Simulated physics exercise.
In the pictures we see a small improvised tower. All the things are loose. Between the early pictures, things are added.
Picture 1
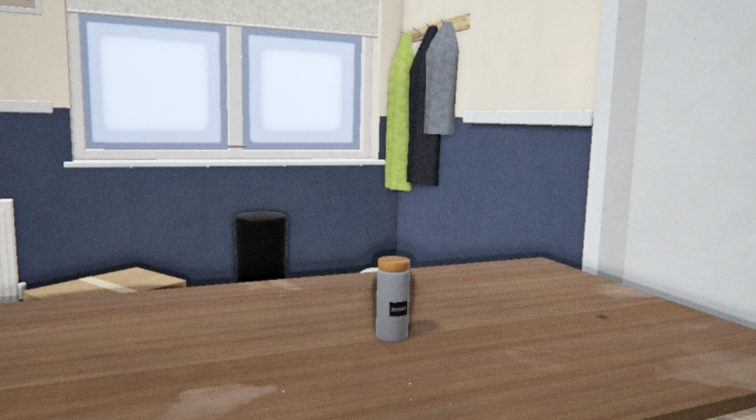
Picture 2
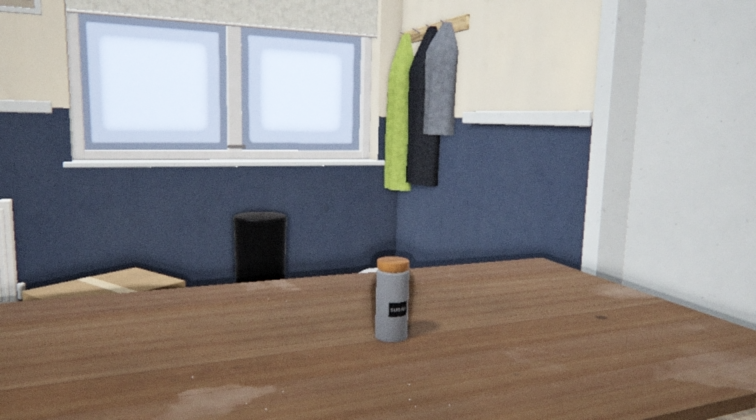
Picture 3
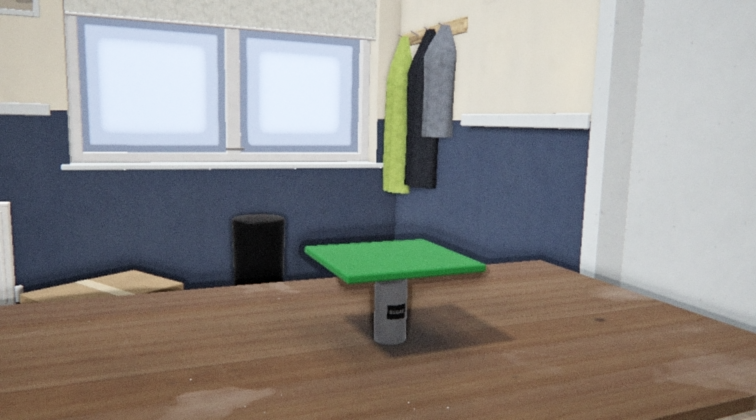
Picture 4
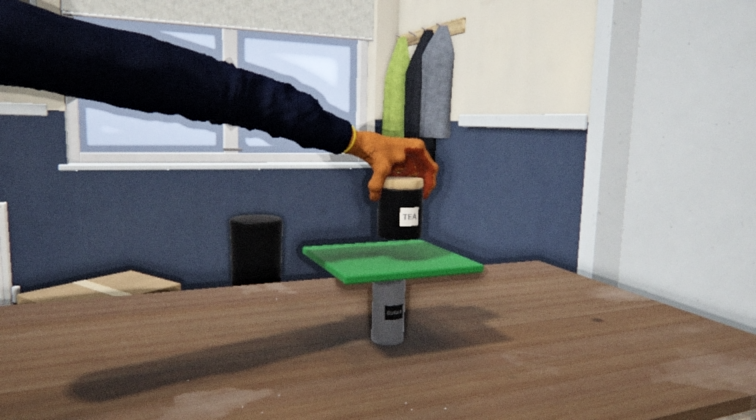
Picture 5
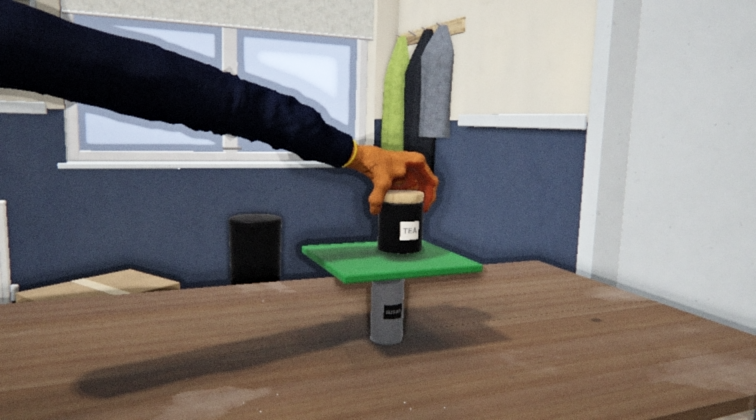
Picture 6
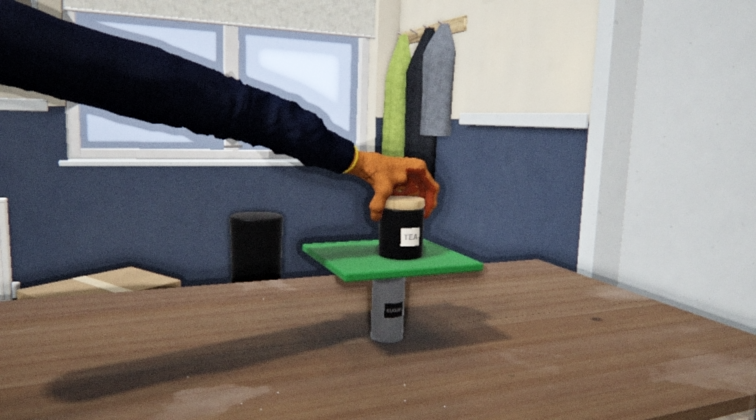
A gloved hand lowers a black jar onto a green board atop a grey jar.
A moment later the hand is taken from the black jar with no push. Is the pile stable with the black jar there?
Watch - it survives it nicely.
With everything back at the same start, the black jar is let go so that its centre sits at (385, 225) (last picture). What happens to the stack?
Result: The stack stays stable.
Then, 0.20 s on from there, no change.
Then, 0.50 s on from there, black jar resting near (401, 227).
In the end, all 3 unmoved. At the end, from the last picture's camera, black jar near (401, 227). The stack keeps its balance.
